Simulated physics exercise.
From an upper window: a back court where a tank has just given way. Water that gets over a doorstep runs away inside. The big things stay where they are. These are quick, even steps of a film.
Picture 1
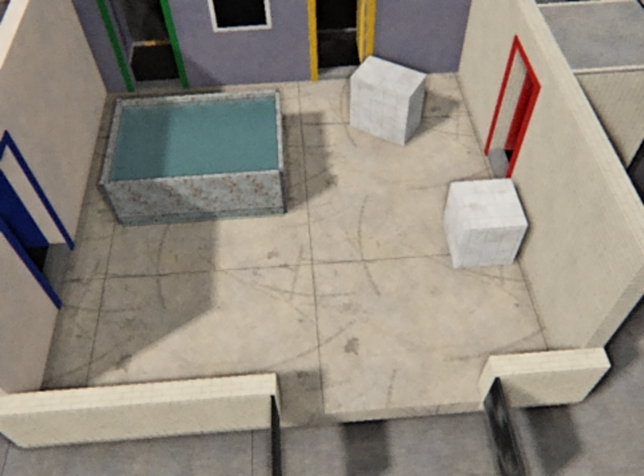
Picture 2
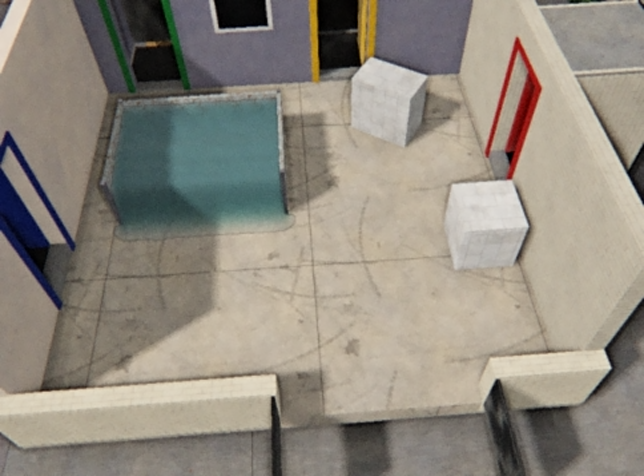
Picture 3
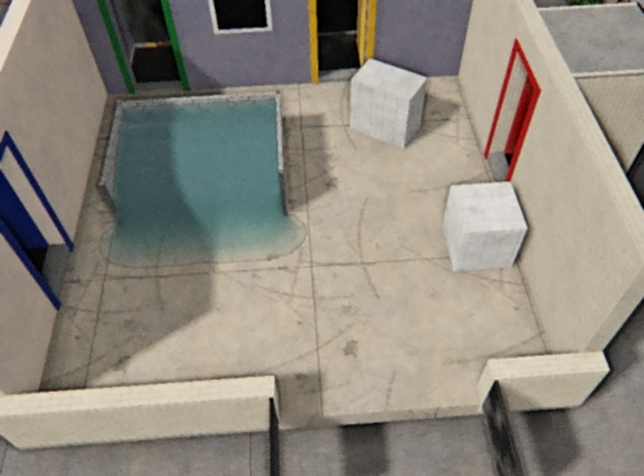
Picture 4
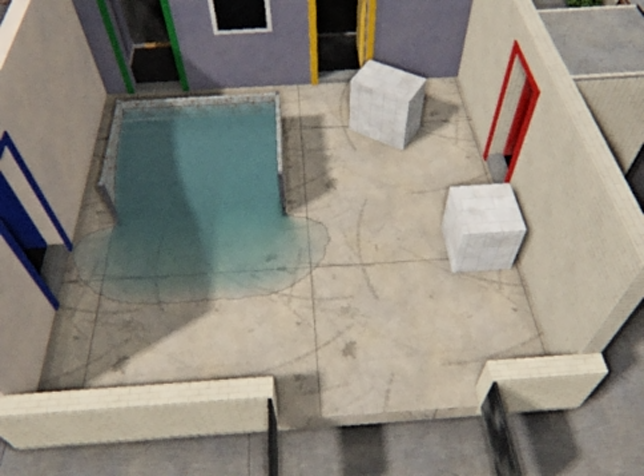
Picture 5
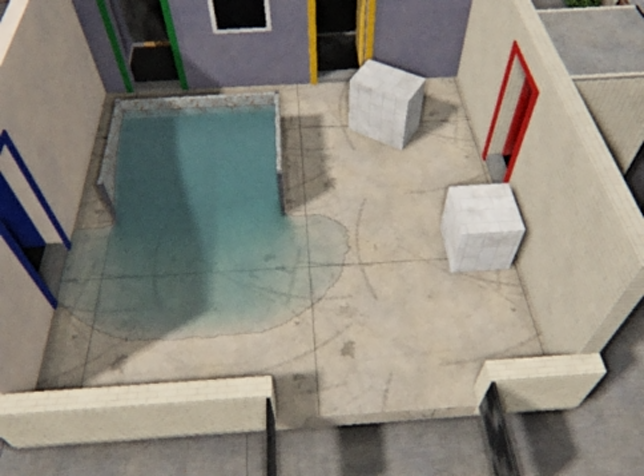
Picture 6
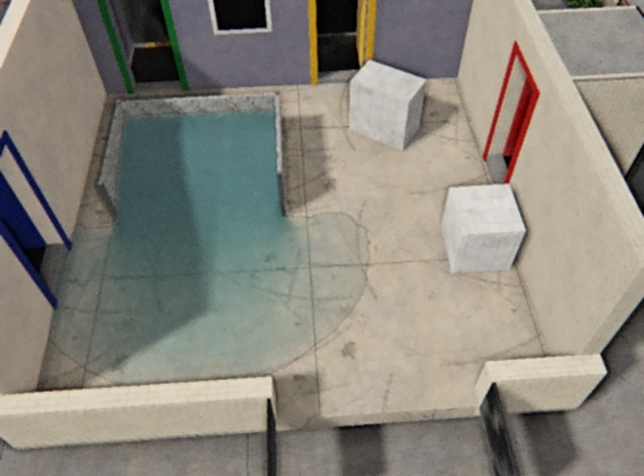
In a back court seen from above, the near side of a stone tank gave way, and blue-green water poured out and spread across the paved floor toward the viewer, while two pale blocks stayed put.
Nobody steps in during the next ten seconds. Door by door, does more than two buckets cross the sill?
In the end: The yellow door admits no more than that; the red door admits no more than that; the green door lets in a lot; the blue door admits no more than that.
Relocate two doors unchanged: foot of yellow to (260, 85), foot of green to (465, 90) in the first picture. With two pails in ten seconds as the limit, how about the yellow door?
Yellow door takes less.
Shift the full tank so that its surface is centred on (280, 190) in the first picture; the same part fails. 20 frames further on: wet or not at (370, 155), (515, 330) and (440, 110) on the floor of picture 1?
In that order: No water, wet, no water.
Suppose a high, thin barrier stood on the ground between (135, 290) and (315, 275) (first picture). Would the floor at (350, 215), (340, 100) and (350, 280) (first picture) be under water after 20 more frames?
In turn: Flooded, free of water, flooded.
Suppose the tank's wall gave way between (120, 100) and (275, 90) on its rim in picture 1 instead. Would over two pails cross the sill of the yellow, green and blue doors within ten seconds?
My reading: Yellow door passes that mark, green door takes more, blue door takes less.
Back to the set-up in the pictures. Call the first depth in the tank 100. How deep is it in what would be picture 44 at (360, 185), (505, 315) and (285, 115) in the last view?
About 0, 25 and 0 per cent.
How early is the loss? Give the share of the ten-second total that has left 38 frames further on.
About 70 per cent.
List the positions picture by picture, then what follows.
The open tank at (196, 138) is whole and still, in the first picture.
Water pours out at (200, 203) and has run to (117, 228), in the second picture.
Water pours out at (200, 207) and has run to (300, 236), in the third picture.
The front is at (313, 262), out from the gap at (200, 209), in the fourth picture.
The front is at (330, 281), out from the gap at (199, 209), in the fifth picture.
Water pours out at (200, 210) and has run to (273, 366), in the sixth picture.
A moment on, water covers 40 % of the floor; the yellow door not reached, the red door not reached, the green door not reached, the blue door wet at the sill, nothing in.
Next, water covers 45 % of the floor; the yellow door not reached, the red door not reached, the green door not reached, the blue door wet at the sill, nothing in.
Then, water covers 50 % of the floor; the yellow door not reached, the red door not reached, the green door not reached, the blue door under two buckets in.
Later, water covers 80 % of the floor; the yellow door not reached, the red door wet at the sill, nothing in, the green door over two buckets in, the blue door under two buckets in.
In the end, water covers 95 % of the floor; the yellow door wet at the sill, nothing in, the red door wet at the sill, nothing in, the green door over two buckets in, the blue door under two buckets in.
